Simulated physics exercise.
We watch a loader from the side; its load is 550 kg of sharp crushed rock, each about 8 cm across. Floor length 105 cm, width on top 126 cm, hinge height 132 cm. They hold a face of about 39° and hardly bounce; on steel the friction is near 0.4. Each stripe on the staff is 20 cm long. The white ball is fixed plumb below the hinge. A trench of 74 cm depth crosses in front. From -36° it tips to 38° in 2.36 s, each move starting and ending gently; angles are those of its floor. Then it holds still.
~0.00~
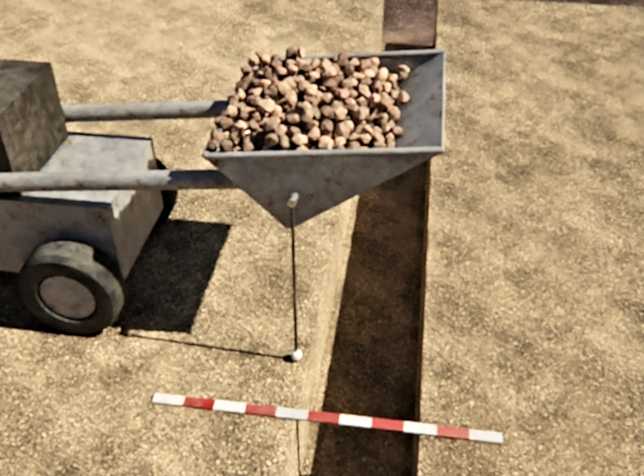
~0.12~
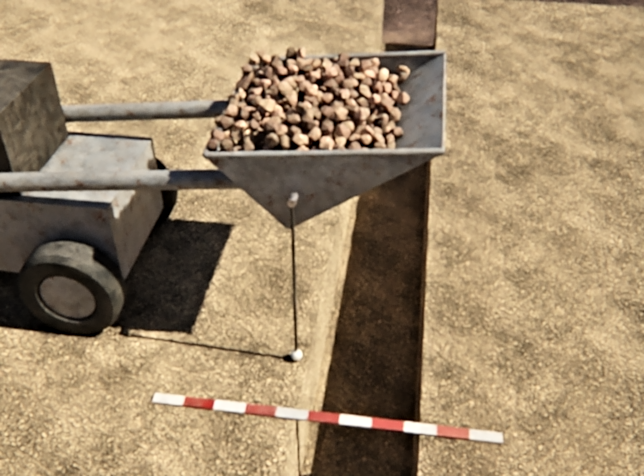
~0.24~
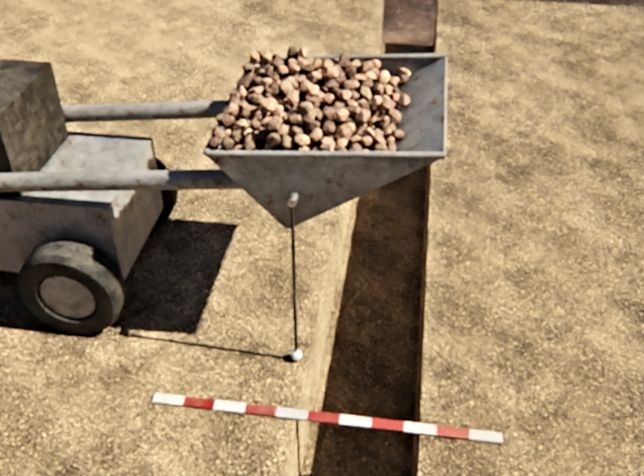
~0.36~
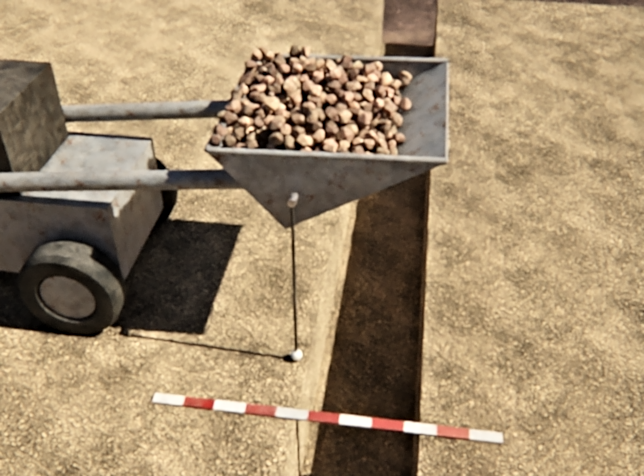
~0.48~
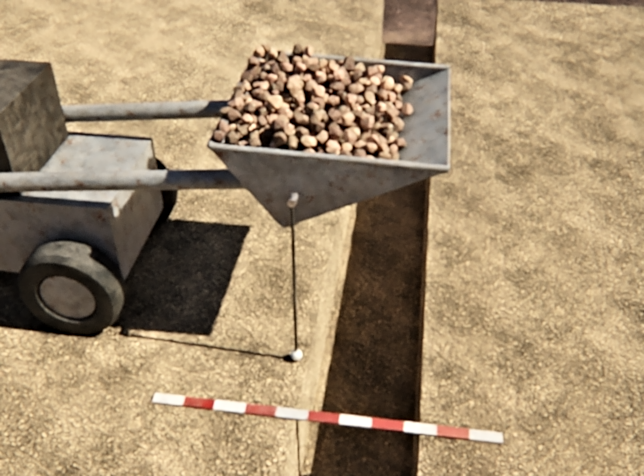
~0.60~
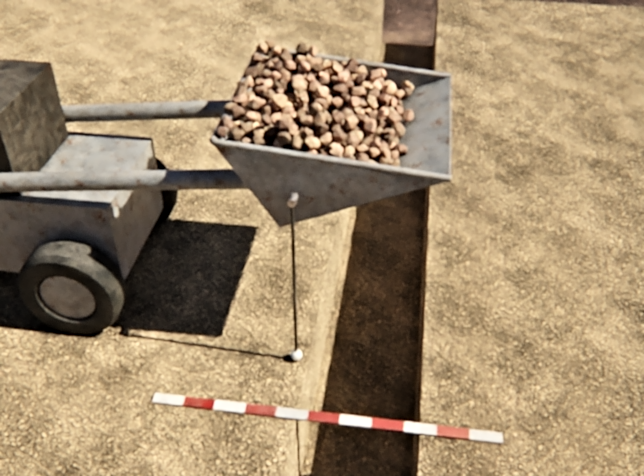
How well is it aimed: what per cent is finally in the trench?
Some 35 per cent of it.
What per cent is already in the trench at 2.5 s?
Some 20 per cent.
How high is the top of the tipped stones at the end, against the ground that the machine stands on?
About 34 cm above it.
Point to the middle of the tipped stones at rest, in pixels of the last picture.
Near (456, 304).
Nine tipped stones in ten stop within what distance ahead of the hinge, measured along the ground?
Roughly 160 cm ahead of it.
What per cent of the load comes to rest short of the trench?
Some 0 per cent of the load.
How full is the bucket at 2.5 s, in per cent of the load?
About 40 per cent.
After 1.8 s the floor is at 26°; 99 % in the bucket, 1 % in the trench; the foremost stones are at (426, 206).
After 2.5 s the floor is at 38°; 38 % in the bucket, 22 % in the trench, 40 % past the trench; the foremost stones are at (511, 321).
After 2.8 s the floor is at 38°; 8 % in the bucket, 27 % in the trench, 65 % past the trench; the foremost stones are at (573, 318).
After 5.6 s the floor is at 38°; 0 % in the bucket, 33 % in the trench, 67 % past the trench; the foremost stones are at (597, 303).
